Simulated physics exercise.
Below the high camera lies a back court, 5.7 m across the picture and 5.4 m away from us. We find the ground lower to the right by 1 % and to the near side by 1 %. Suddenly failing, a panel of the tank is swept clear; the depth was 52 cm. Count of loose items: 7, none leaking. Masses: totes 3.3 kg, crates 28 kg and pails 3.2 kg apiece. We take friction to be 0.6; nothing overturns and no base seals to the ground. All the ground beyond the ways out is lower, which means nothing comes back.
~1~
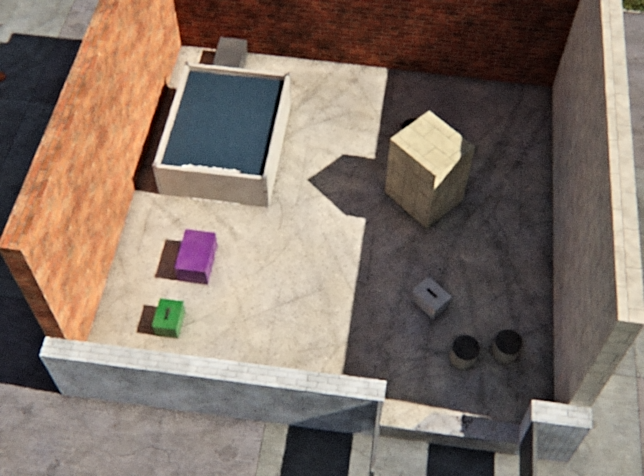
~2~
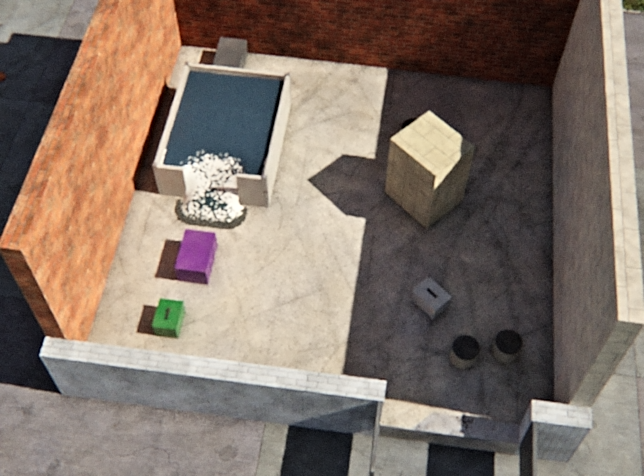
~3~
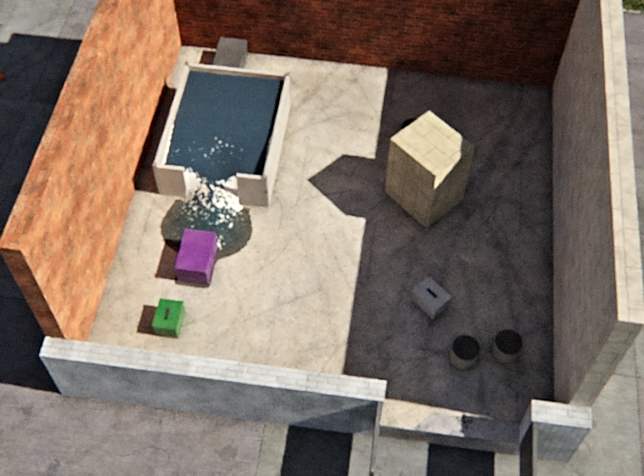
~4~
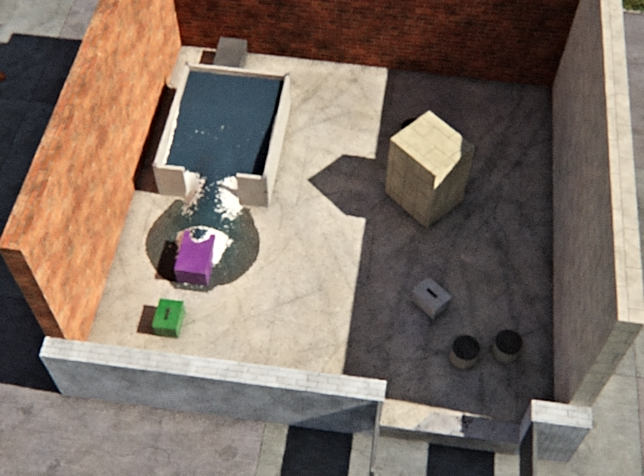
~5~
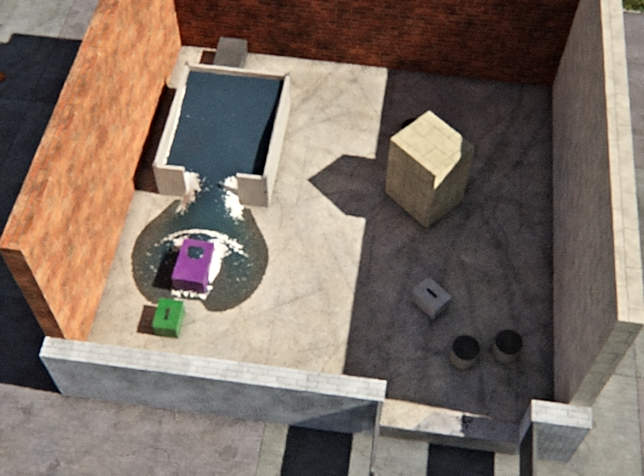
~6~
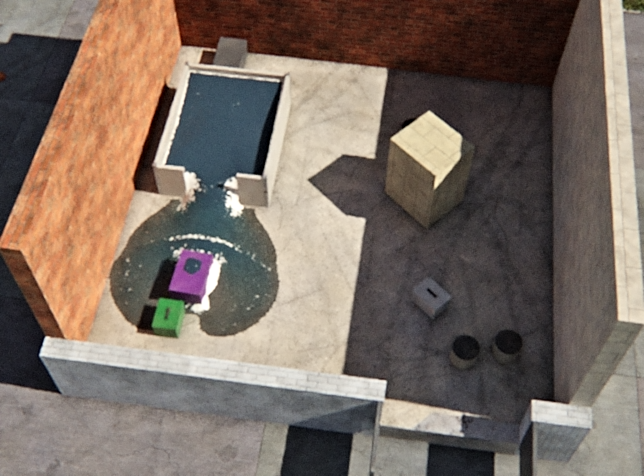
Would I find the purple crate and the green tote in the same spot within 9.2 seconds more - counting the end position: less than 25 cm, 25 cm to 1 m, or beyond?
Well, the purple crate goes a great distance, and as for the green tote, it goes a great distance.
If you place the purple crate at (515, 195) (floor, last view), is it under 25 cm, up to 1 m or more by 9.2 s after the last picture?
From that spot, it remains nearly still.
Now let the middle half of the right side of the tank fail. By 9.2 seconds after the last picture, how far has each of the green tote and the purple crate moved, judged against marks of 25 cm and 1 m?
In that case the green tote does not really move while the purple crate does not really move.
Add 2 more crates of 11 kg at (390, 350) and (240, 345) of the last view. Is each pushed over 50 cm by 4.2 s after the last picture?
Respectively: Outside the limit and outside the limit.
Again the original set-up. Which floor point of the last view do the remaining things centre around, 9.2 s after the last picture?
They're centred close to (391, 179).
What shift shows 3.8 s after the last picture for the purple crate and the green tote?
Close to 140 and 100 centimetres by then.
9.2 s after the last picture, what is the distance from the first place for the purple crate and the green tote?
200 cm, then 200 cm, roughly.
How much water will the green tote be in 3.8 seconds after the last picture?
The depth there is around 13 cm.
Then, 1.2 s after the last picture the purple crate is near (184, 315), 0.9 m from its start, aground; the green tote is near (153, 344), 0.5 m from its start, aground; 0 of 7 are out; 0 afloat.
Then, 3.8 s after the last picture the purple crate is near (268, 330), 1.5 m from its start, aground; the green tote is near (233, 353), 1.0 m from its start, afloat; 0 of 7 are out; 2 afloat.
Then, 6.2 s after the last picture the purple crate is near (321, 330), 1.9 m from its start, aground; the green tote is near (302, 364), 1.8 m from its start, afloat; 0 of 7 are out; 2 afloat.
Then, 9.2 s after the last picture the purple crate is near (321, 330), 1.9 m from its start, aground; the green tote is near (302, 366), 1.8 m from its start, afloat; 0 of 7 are out; 2 afloat.
